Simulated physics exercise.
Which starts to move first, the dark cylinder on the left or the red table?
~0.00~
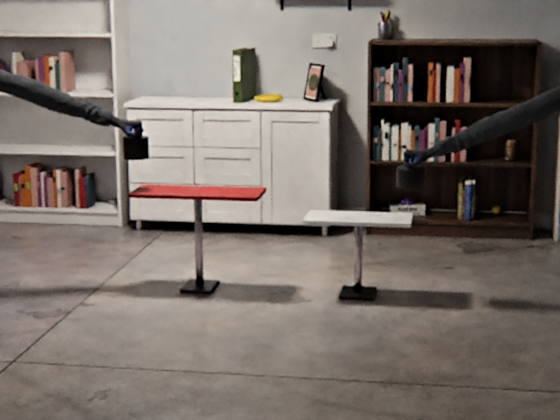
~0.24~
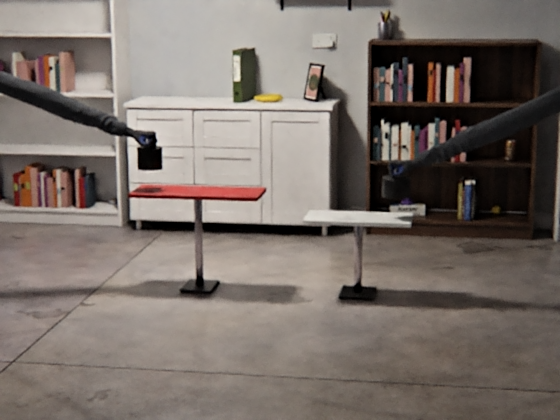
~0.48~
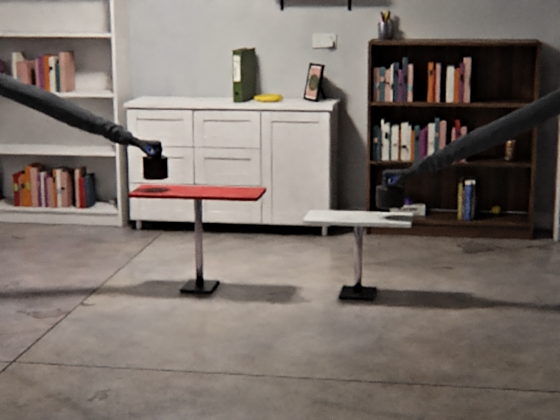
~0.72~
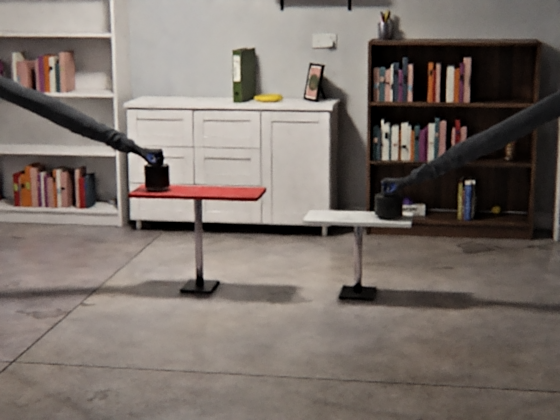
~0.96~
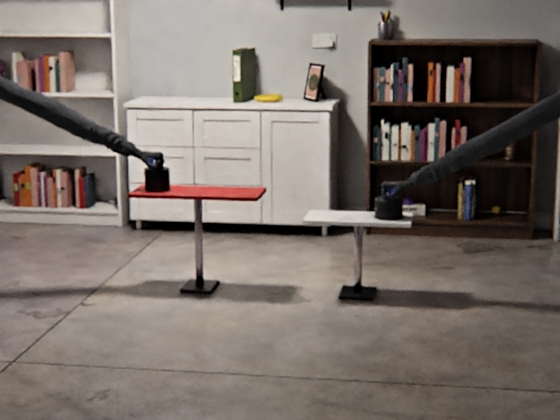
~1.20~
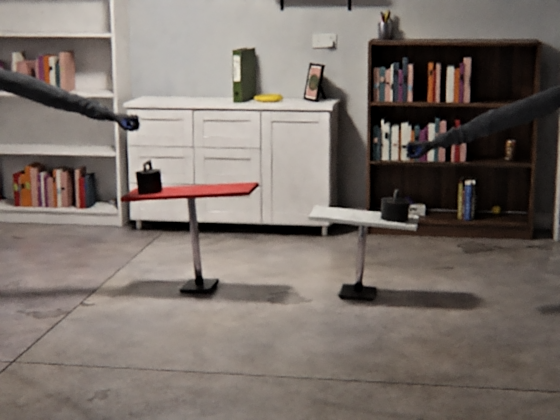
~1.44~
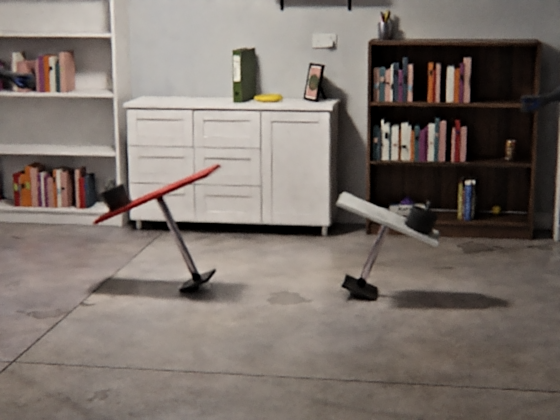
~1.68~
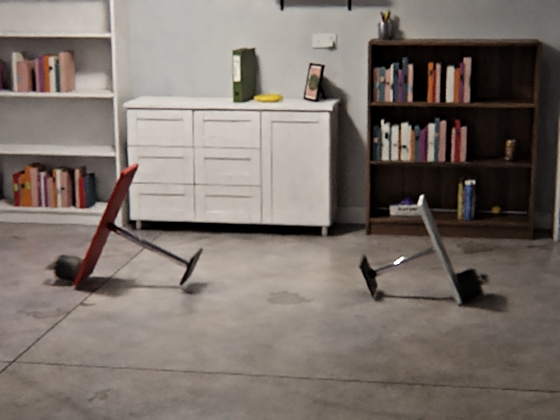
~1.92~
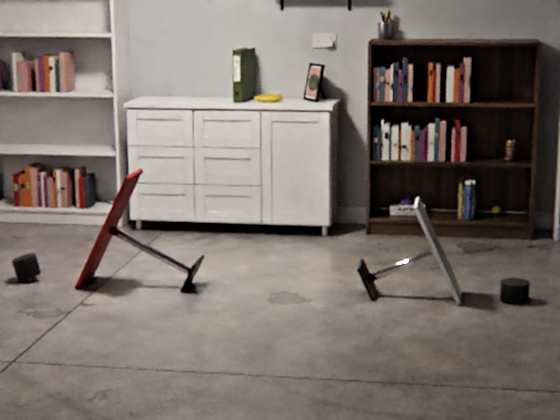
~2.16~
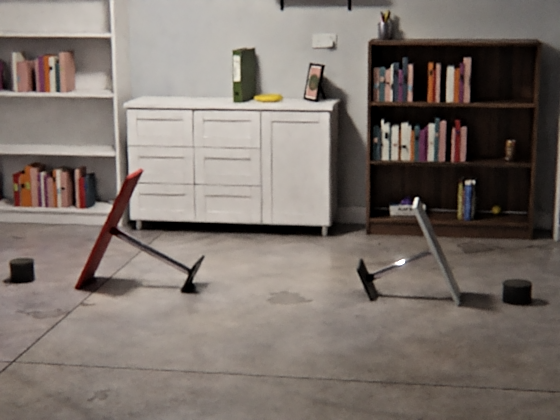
The dark cylinder on the left moves first, as the arm carries it over and lowers it. The red table only starts to tip later, once the cylinder is resting on it and the hand lets go.
